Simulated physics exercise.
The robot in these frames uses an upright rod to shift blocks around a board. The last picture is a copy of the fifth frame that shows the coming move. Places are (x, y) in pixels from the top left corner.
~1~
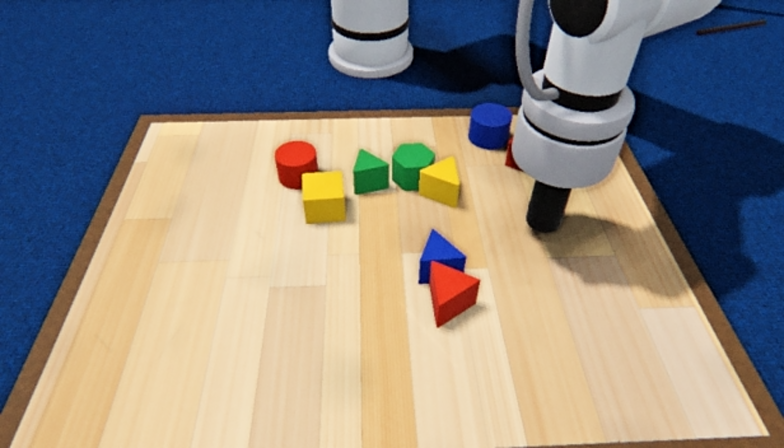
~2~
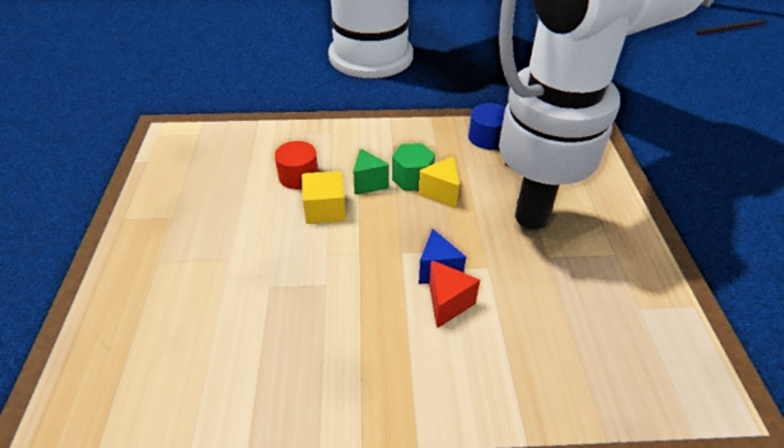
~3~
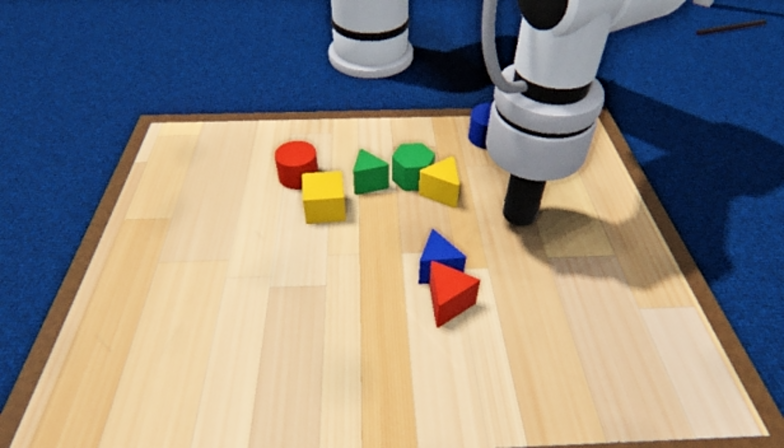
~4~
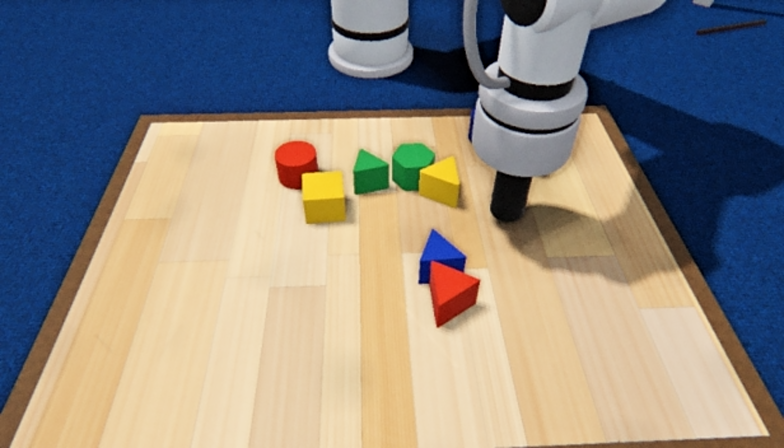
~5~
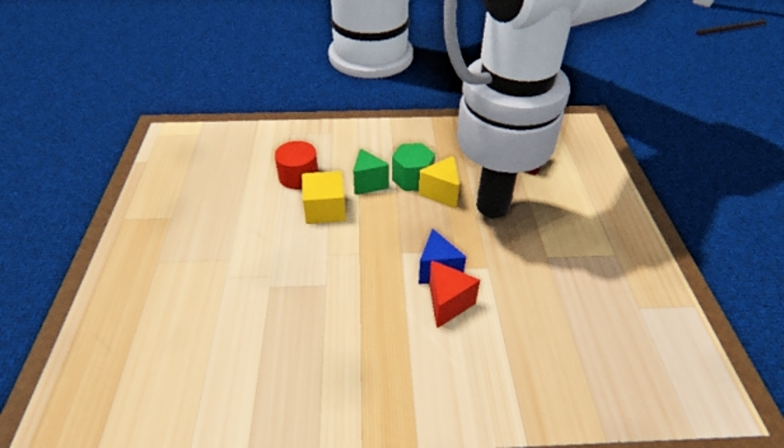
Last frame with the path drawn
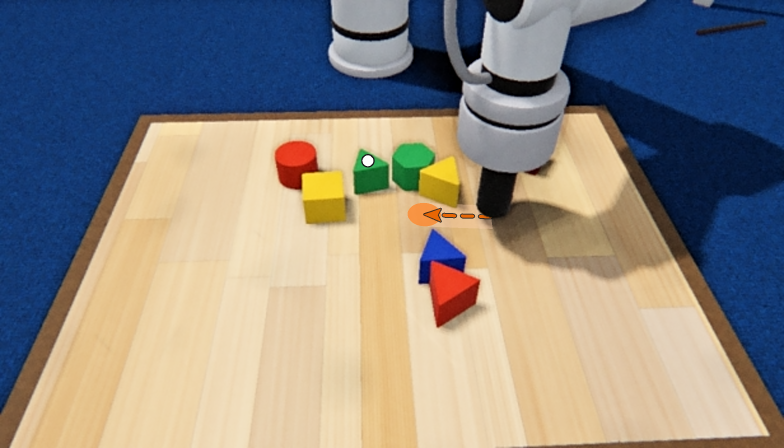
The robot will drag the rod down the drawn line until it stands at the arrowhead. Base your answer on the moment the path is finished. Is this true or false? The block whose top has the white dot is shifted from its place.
It is false.
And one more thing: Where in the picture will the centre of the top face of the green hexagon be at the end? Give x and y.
It will likely be found at (403, 143).
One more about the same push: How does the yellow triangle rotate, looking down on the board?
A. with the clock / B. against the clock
The correct letter is A.
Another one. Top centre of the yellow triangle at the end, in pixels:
In the picture, it is at (420, 166).
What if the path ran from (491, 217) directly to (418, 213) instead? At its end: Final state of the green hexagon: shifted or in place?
It will be nudged away from its spot.
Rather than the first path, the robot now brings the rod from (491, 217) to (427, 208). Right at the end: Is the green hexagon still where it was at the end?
I'd say no.
Drawn move, from (491, 217) directly to (424, 214); the dot is on the green triangle.
What follows on the original path. Halfway along, rod (458, 207); green hexagon (409, 151); yellow triangle (436, 168).
At the end, rod (425, 205); green triangle still; green hexagon (403, 143); yellow triangle (420, 166), turned 50° clockwise.
